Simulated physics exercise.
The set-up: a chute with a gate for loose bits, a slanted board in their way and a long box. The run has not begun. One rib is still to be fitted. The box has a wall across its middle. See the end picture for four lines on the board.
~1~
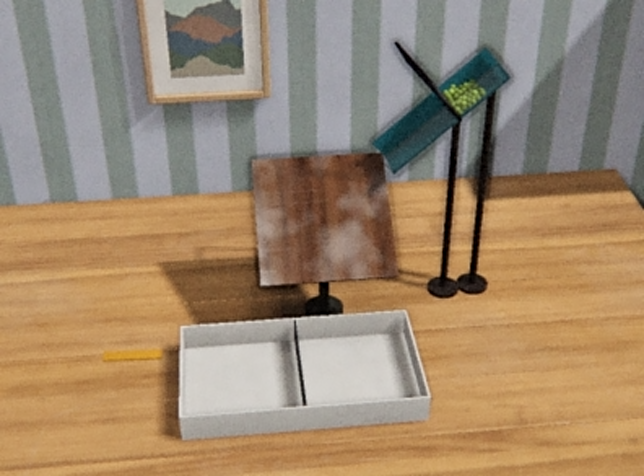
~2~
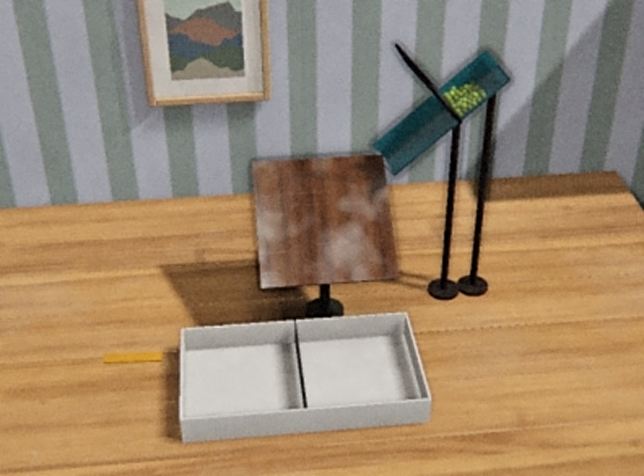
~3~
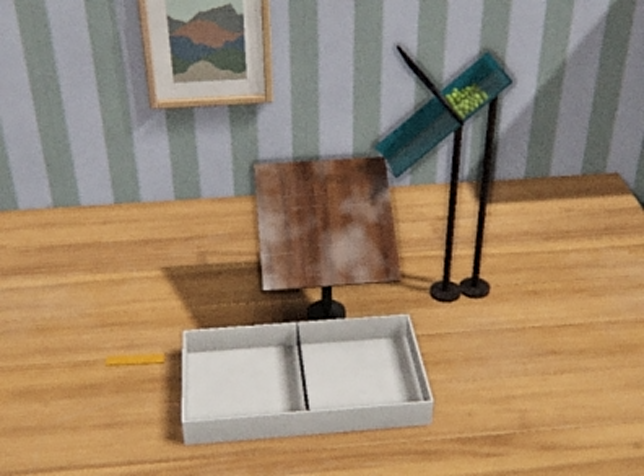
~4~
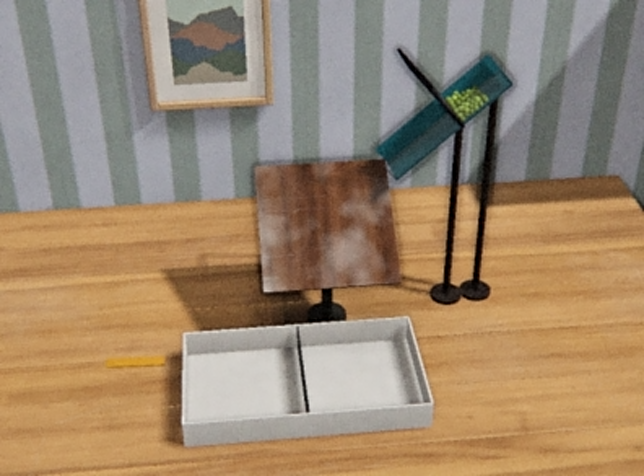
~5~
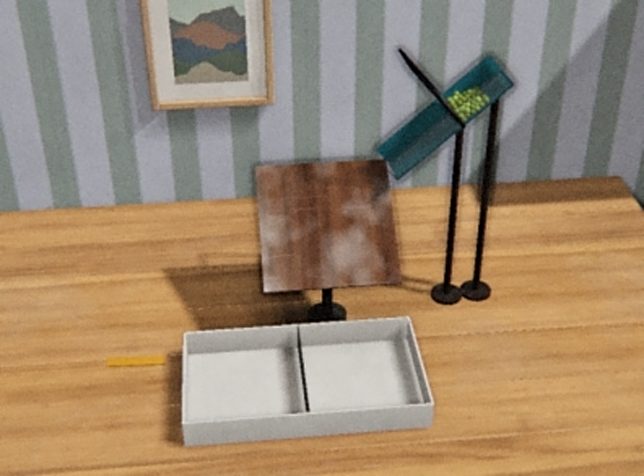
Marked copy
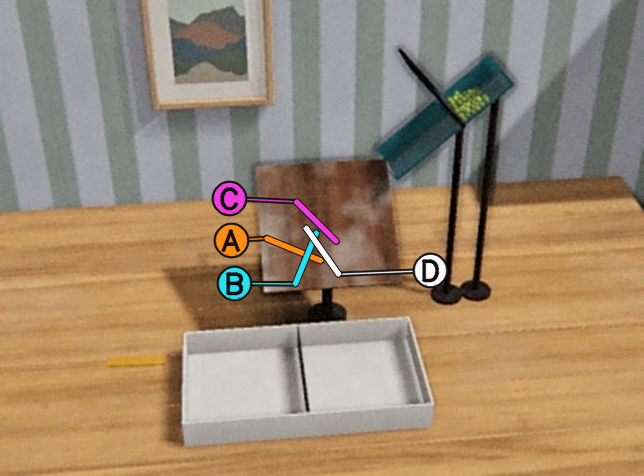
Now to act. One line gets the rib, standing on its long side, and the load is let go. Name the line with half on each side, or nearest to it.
B works best here.
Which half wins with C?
Right.
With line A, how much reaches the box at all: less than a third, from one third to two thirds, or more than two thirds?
More than two thirds.
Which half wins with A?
More lands on the right.
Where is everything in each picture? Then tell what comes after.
The first picture shows load behind the gate near (461, 99), dried peas; lip of the chute near (389, 165), sloping fairly steeply.
The second picture shows middle of the board near (324, 219), tilted fairly steeply; middle of its low edge near (331, 283); of its high edge near (318, 158).
The third picture shows front corners of the box near (183, 422) and (432, 401); front end of its middle wall near (309, 411); gate still shut near (440, 96).
The fourth picture shows middle of the load near (463, 105); lip near (392, 171).
The fifth picture shows middle of the load near (464, 105); lip near (393, 171).
On the marked copy, line A from (266, 238) to (320, 260); line B from (316, 232) to (295, 283); line C from (296, 201) to (336, 241); line D from (306, 228) to (338, 274).
With A, of what is caught, a small share in the left half, all but a few in the right.
With B, of what is caught, close to half in the left half, close to half in the right.
With C, of what is caught, only a few in the left half, all but a few in the right.
With D, of what is caught, a small share in the left half, all but a few in the right.
